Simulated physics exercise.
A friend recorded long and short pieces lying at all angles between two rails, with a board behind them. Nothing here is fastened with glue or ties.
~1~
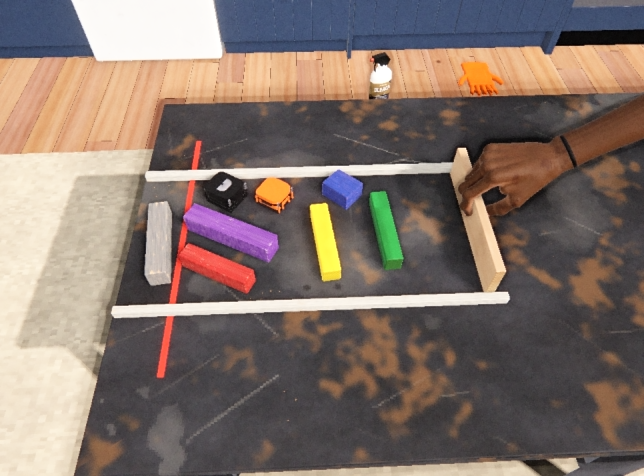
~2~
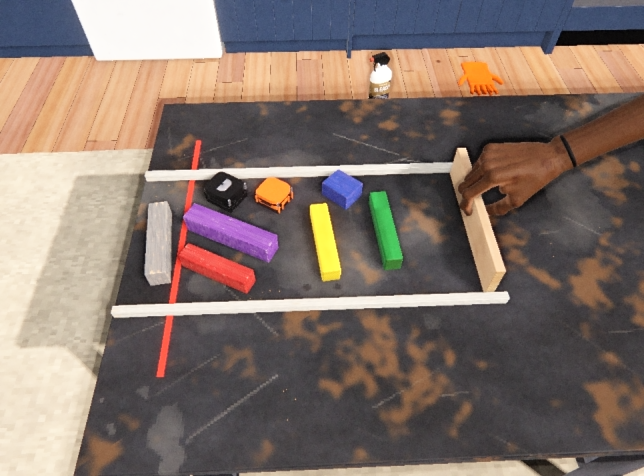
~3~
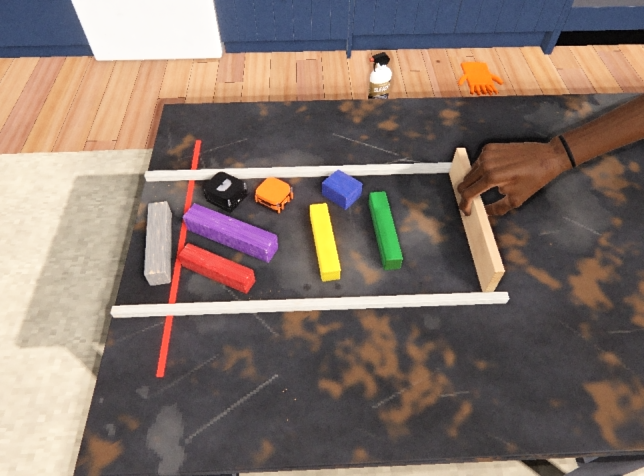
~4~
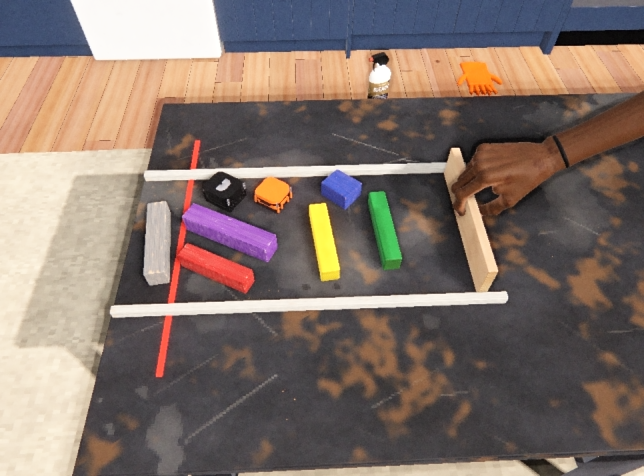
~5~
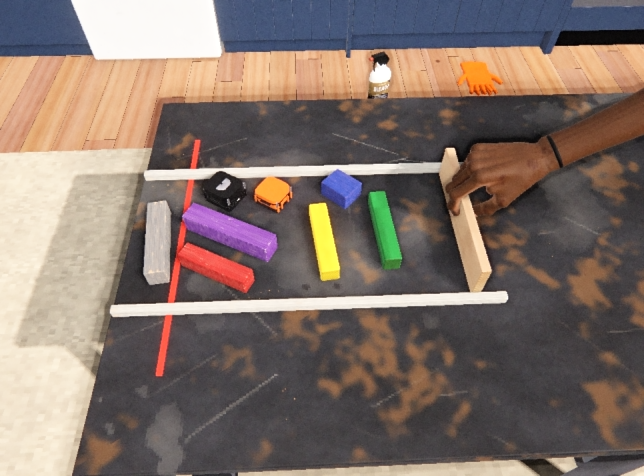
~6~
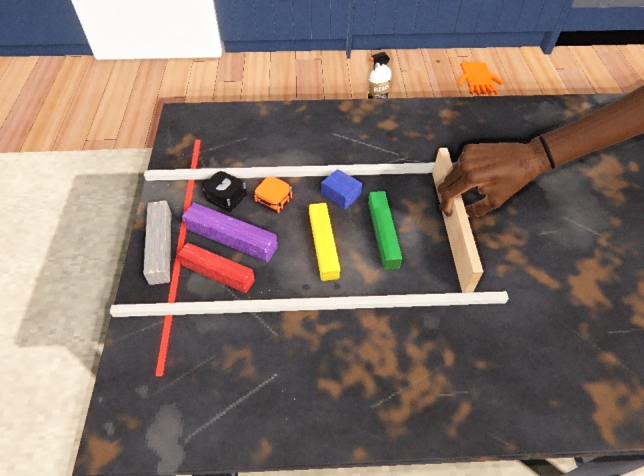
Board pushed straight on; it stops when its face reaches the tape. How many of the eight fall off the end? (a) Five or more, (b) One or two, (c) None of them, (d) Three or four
d.
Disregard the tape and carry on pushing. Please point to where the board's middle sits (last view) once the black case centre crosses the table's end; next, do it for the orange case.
Its middle is about (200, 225) and about (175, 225).
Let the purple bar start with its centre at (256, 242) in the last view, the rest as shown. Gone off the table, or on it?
So it drops, then.
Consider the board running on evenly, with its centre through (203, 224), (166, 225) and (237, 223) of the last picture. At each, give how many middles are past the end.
Past-the-end tally - position 1: 1, position 2: 5, position 3: 0.
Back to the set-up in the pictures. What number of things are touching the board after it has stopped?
It's touching 2 at the end.
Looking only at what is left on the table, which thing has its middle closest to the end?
Orange case.
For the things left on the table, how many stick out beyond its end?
That adds up to 1.
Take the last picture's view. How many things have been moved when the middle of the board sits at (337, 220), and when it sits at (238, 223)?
At that stage 3; at the next, 8.
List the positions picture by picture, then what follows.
In the first picture, grey bar (159, 242); red bar (217, 268); black case (226, 192); board (474, 216); tape (183, 238).
In the second picture, red bar (217, 268); blue block (342, 189).
In the third picture, black case (225, 192); purple bar (231, 232).
In the fourth picture, grey bar (158, 242); green stick (384, 229).
In the fifth picture, red bar (216, 267); orange case (273, 195).
In the sixth picture, grey bar (158, 241); red bar (216, 267); black case (225, 191); board (454, 216); tape (182, 237).
Early on, none off yet; grey bar at rest near (158, 241); red bar at rest near (216, 267); black case at rest near (225, 191).
A while later, none off yet; grey bar at rest near (158, 241); red bar at rest near (216, 267); black case moving near (221, 191).
Further along, none off yet; grey bar travelled a little near (121, 246); red bar travelled about its own width near (156, 271); black case travelled well along near (158, 187).
Finally, the number that fall off is three or four; lost, purple bar, black case, red bar and grey bar.
